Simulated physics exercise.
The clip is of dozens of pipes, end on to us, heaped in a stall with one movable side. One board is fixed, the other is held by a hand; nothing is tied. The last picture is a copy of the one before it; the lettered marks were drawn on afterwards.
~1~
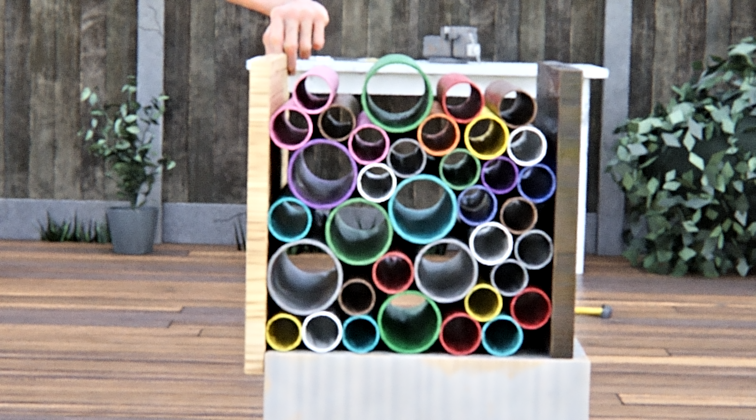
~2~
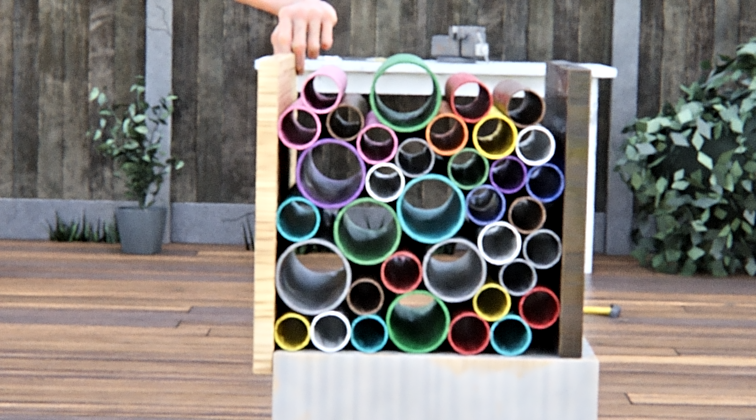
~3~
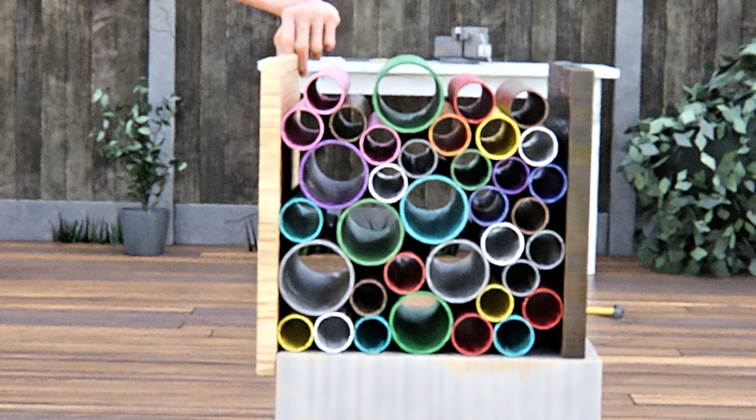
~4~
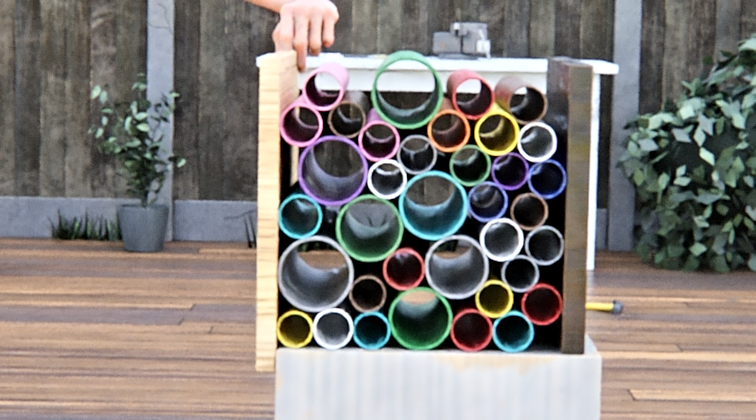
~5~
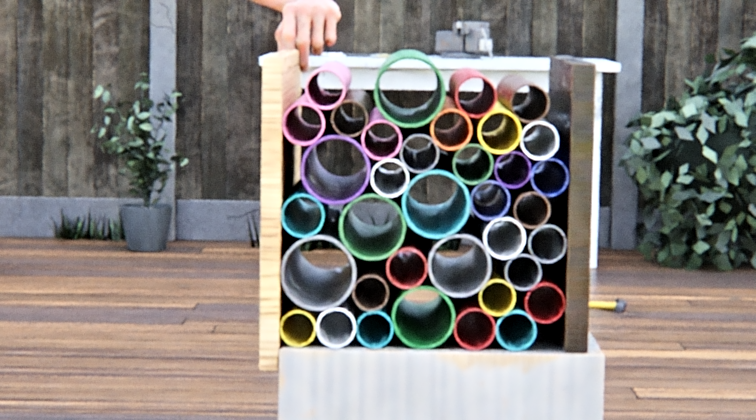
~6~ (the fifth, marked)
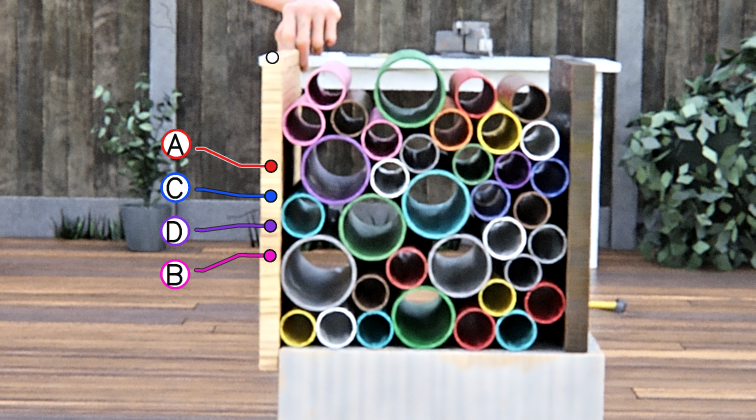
A hand rested on top of the wooden side board at the left of a stack of colourful pipes, and the whole stack shifted slightly right in view, with the pipes barely moving against each other.
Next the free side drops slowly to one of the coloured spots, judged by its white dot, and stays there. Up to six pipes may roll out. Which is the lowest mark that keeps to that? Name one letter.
At most to D.
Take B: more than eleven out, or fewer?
At B, fewer than eleven.
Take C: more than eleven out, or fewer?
At C, fewer than eleven.
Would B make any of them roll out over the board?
Yes.
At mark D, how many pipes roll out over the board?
With D, two.
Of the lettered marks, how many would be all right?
Three of them.
On the marked copy, A at (271, 166); B at (270, 256); C at (271, 196); D at (271, 226); the white dot at (273, 58).
With D. Early on, top of the board (282, 132).
Further on, top of the board (281, 218).
At the end, top of the board (281, 225), two out over the board.
As for the rest, A two out over the board; B more than six out over the board; C two out over the board.
